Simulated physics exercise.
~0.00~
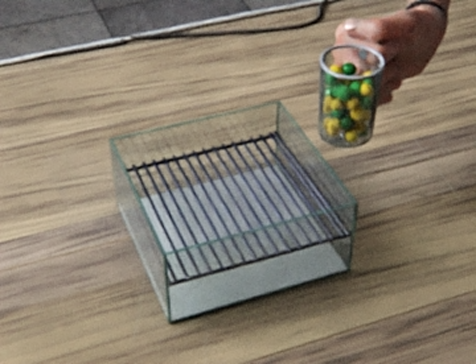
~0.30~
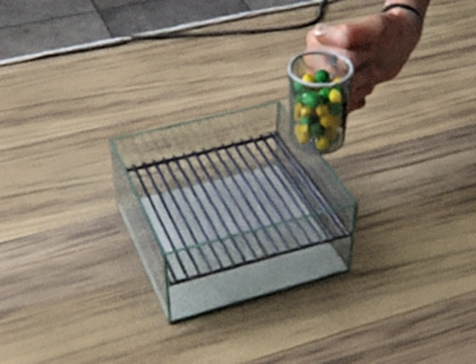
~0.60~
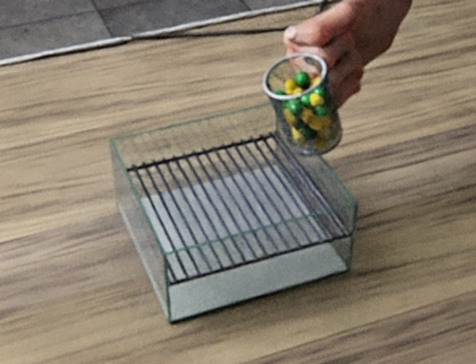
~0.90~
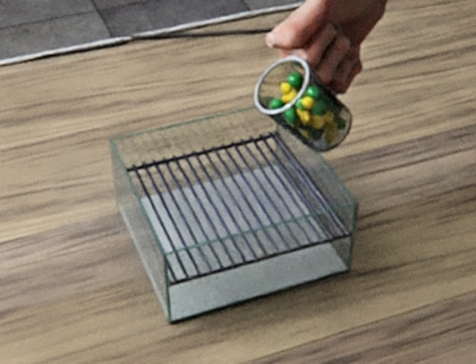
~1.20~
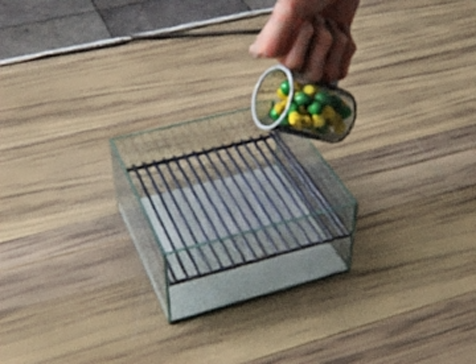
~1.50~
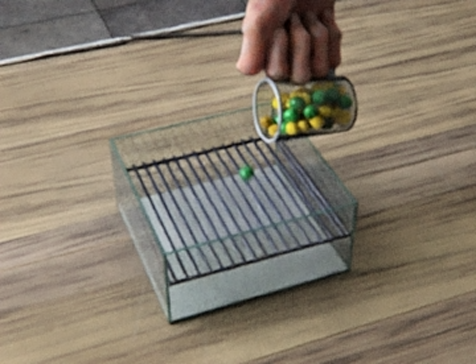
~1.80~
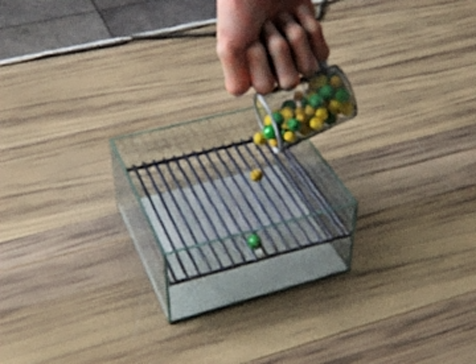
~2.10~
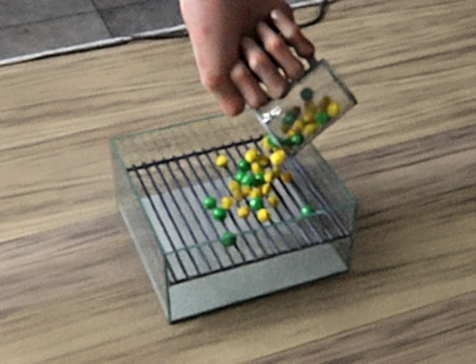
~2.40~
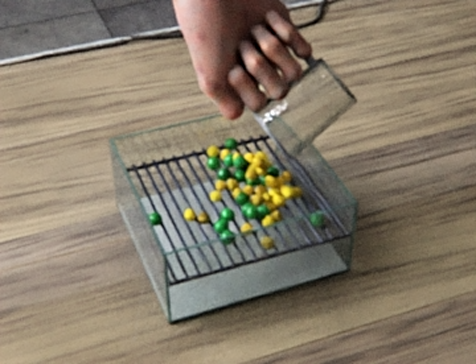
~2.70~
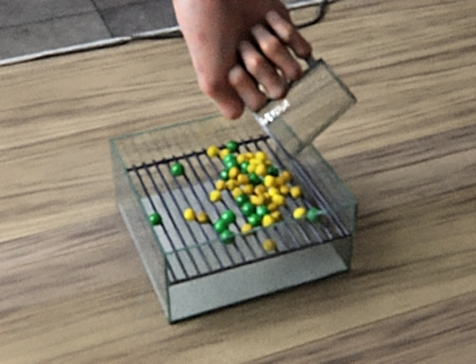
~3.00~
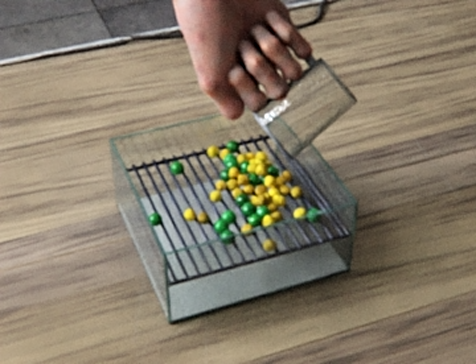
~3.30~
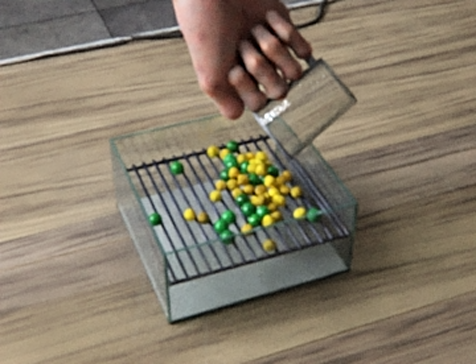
In the video, a hand brings a clear cup of green and yellow pieces leftward over a glass box with wires across it, tips the cup and pours them out; all the pieces end up resting on the wires, with none in the box below.
